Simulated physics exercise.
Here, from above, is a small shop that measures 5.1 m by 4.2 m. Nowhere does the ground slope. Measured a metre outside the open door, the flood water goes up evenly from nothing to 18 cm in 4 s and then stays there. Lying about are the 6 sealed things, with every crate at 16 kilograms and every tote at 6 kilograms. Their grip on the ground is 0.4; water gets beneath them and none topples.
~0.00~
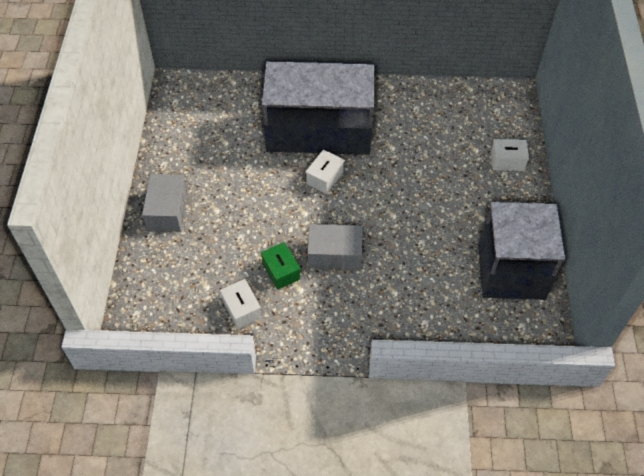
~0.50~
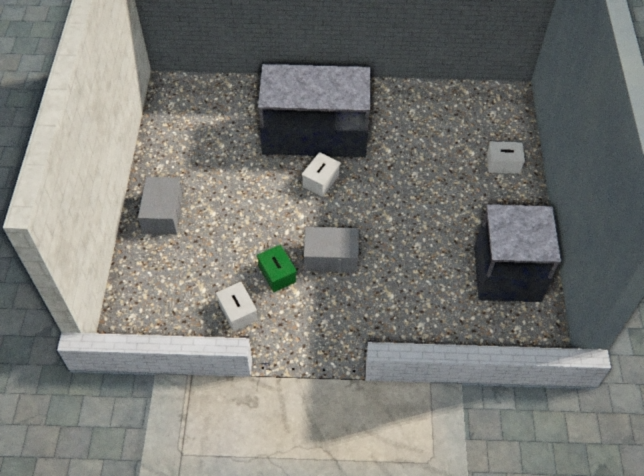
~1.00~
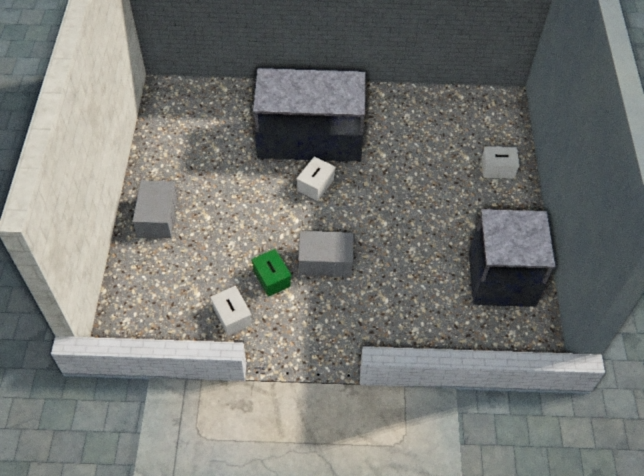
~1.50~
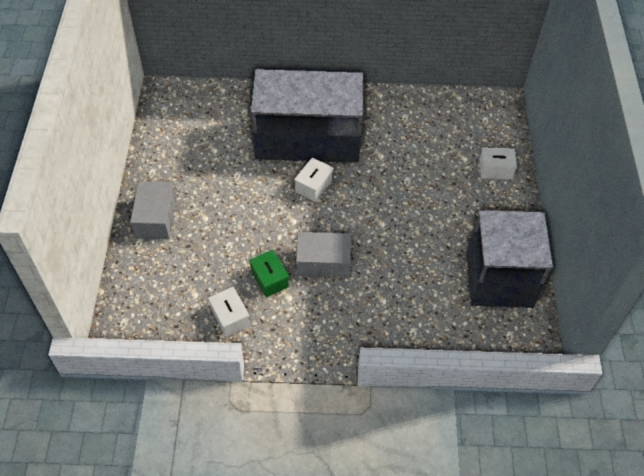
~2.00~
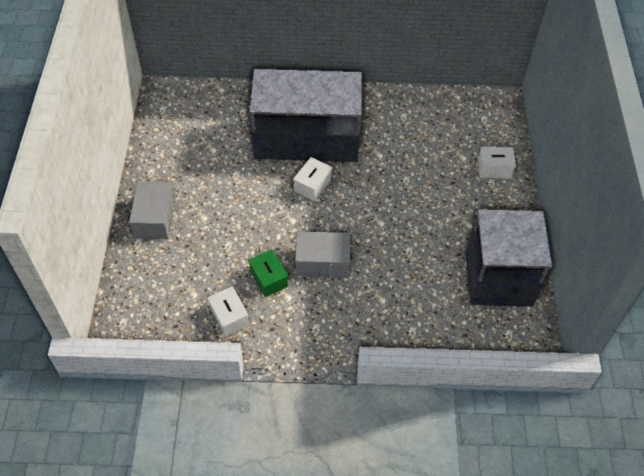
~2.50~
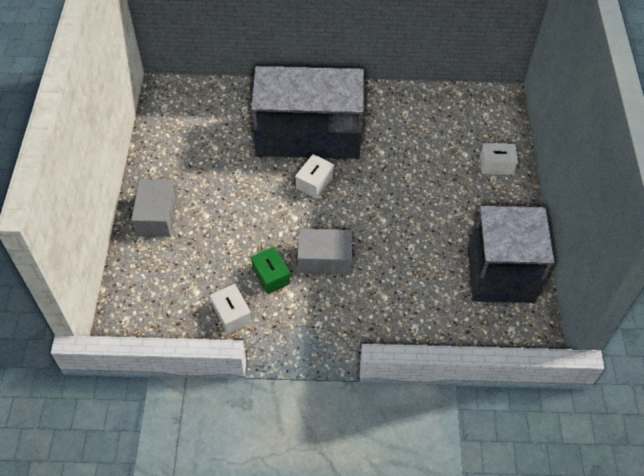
Water slowly darkened the paving outside the small walled shop and edged into its doorway, while the green tote, the pale boxes and the dark counters on the pebbly floor all stayed put.
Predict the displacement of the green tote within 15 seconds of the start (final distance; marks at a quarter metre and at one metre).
Looks like the green tote is swept well off.
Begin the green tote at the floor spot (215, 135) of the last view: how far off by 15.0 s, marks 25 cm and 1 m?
Here it heads a good way off.
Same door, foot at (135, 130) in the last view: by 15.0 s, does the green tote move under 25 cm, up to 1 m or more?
Under that change the green tote is pushed well away.
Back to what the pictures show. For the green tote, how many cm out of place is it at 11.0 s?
Around 300 cm from the start by that time.
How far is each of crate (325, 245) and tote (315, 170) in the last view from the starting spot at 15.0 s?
First 250 cm, then 150 cm.
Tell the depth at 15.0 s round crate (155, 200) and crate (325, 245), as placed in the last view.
Close to 6 and 11 centimetres.
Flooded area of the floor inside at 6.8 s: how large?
Wet area: Approx. 15 m2.
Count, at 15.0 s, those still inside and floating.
At that time the total is 4.
After 3.5 s the green tote is near (269, 263), 0.0 m from its start, aground; 0 afloat.
After 6.8 s the green tote is near (191, 139), 2.1 m from its start, aground; 0 afloat.
After 11.0 s the green tote is near (165, 82), 3.1 m from its start, afloat; 3 afloat.
After 15.0 s the green tote is near (187, 67), 3.2 m from its start, afloat; 4 afloat.
